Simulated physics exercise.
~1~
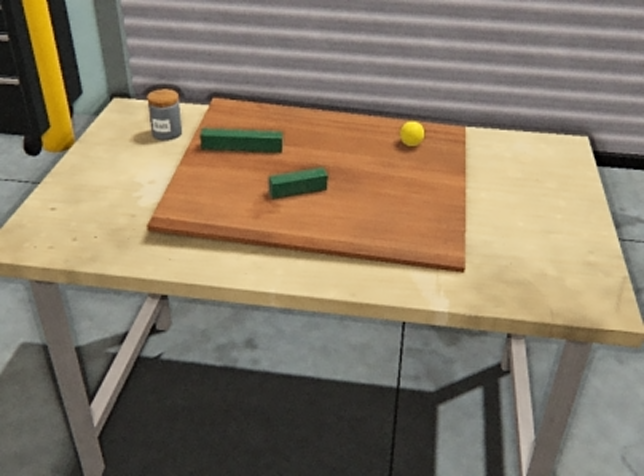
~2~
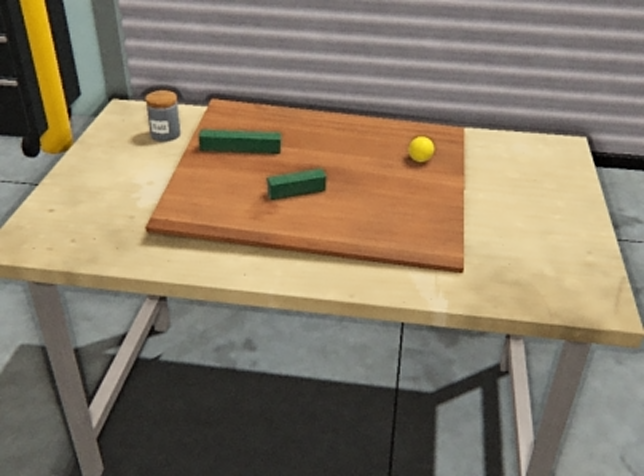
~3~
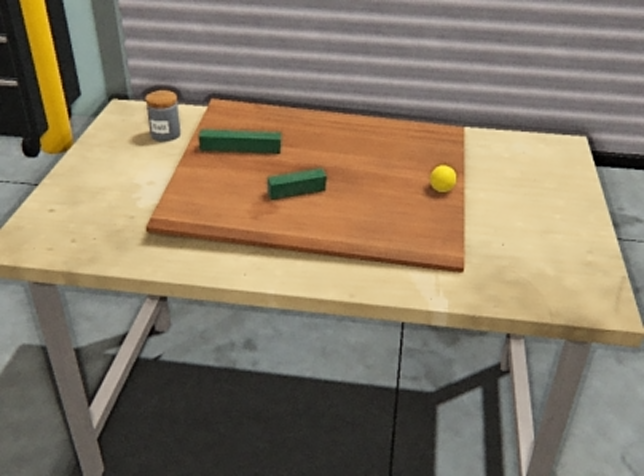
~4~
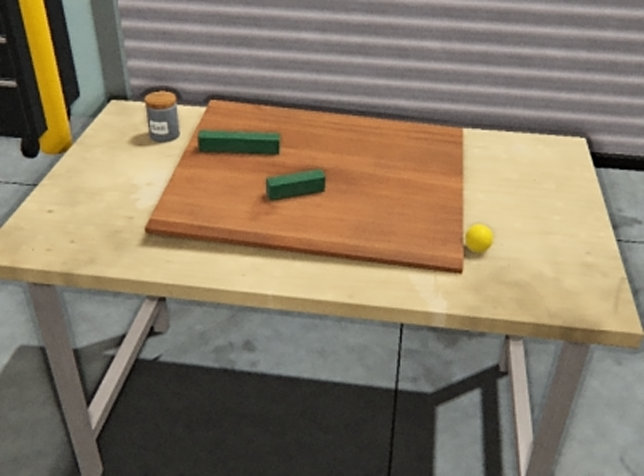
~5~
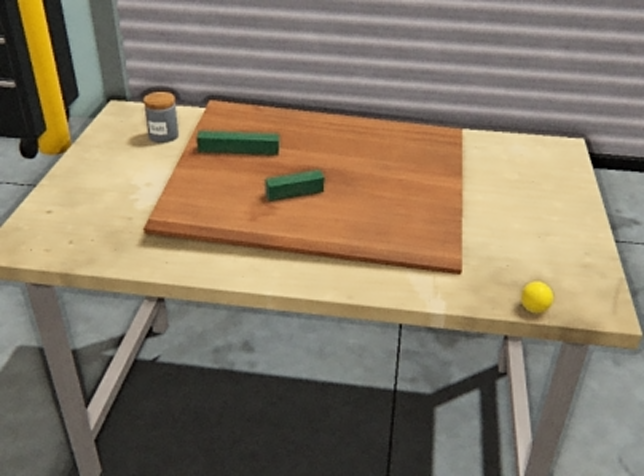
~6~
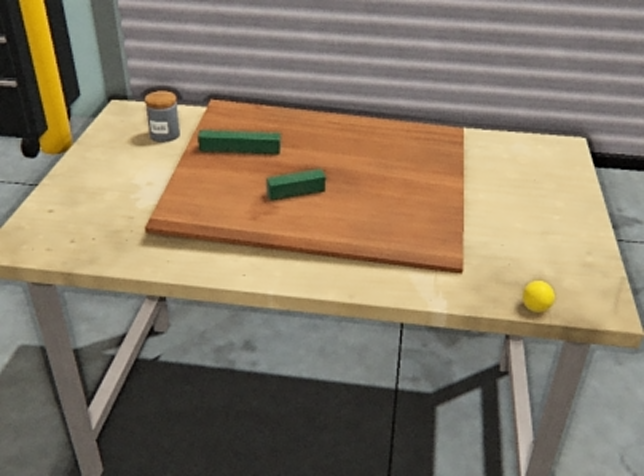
A yellow ball rolls off the board's right edge and stops near the table's front.
